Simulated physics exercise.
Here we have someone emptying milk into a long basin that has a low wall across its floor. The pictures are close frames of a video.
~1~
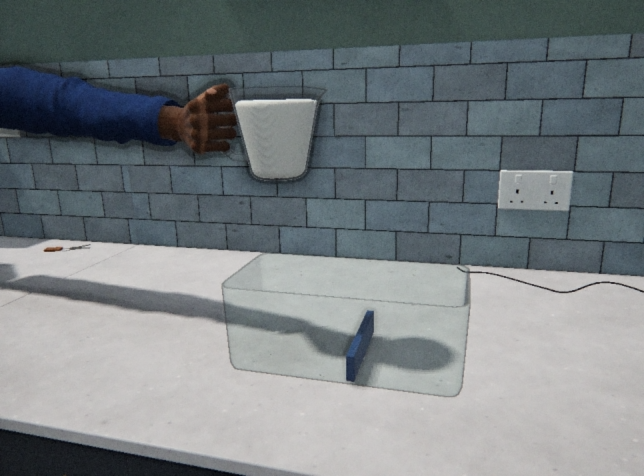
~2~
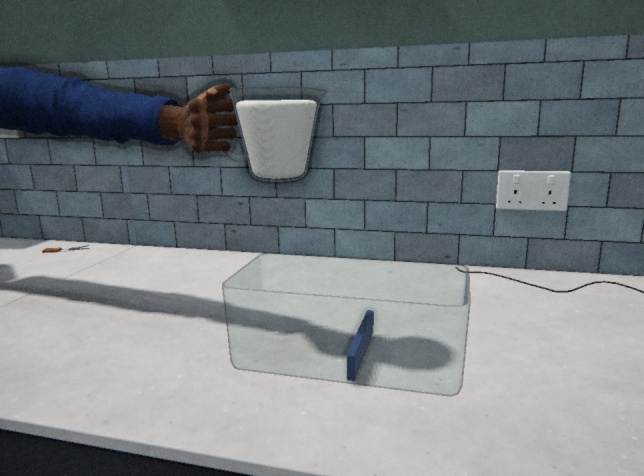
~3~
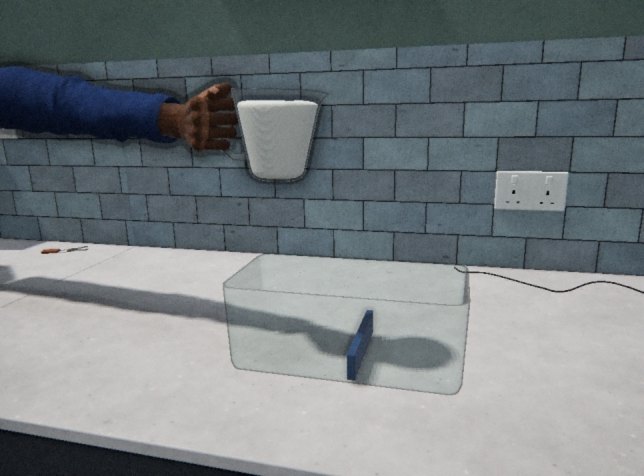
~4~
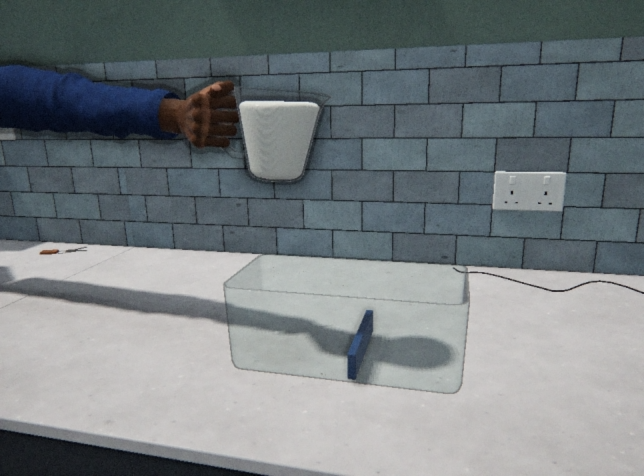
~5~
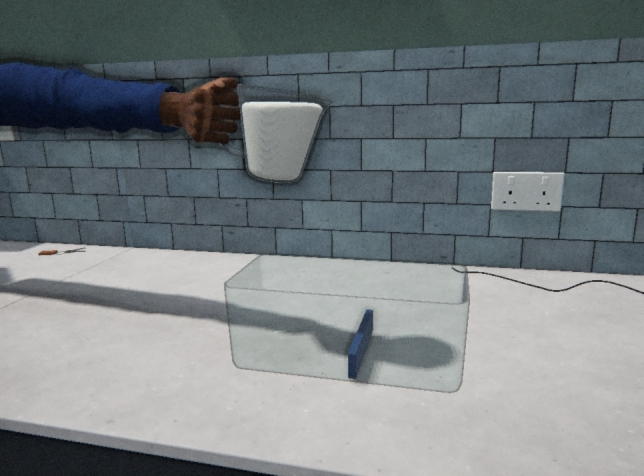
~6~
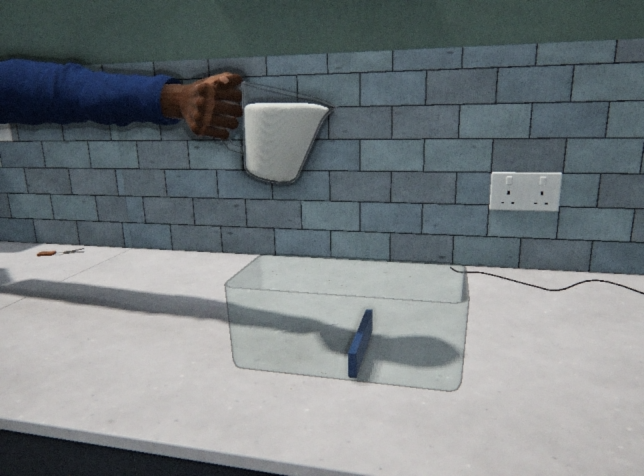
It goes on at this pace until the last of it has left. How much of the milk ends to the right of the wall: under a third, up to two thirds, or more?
It comes to more than two thirds.
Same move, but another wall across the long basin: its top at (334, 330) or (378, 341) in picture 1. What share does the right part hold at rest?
Roughly 90 per cent, and 60 per cent.
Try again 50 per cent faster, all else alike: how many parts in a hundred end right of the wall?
Near 75 %.
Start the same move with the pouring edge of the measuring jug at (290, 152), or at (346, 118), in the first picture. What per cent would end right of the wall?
Roughly 10 per cent, and 90 per cent.
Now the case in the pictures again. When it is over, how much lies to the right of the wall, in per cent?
Near 80 %.
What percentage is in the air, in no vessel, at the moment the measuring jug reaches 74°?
About 30 per cent.
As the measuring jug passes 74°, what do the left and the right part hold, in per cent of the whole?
Some 0 per cent left and 10 right.
A moment on, the measuring jug is tipped part way and 63 per cent is still to pour, 0 is left of the wall and 9 right of it.
Next, the measuring jug is tipped right over and 6 per cent is still to pour, 4 is left of the wall and 71 right of it.
Then the measuring jug is tipped right over and 0 per cent is still to pour, 15 is left of the wall and 83 right of it.
Later the measuring jug is tipped right over and 0 per cent is still to pour, 16 is left of the wall and 82 right of it.
In the end 16 per cent lies left of the wall, 82 right of it and 2 outside.
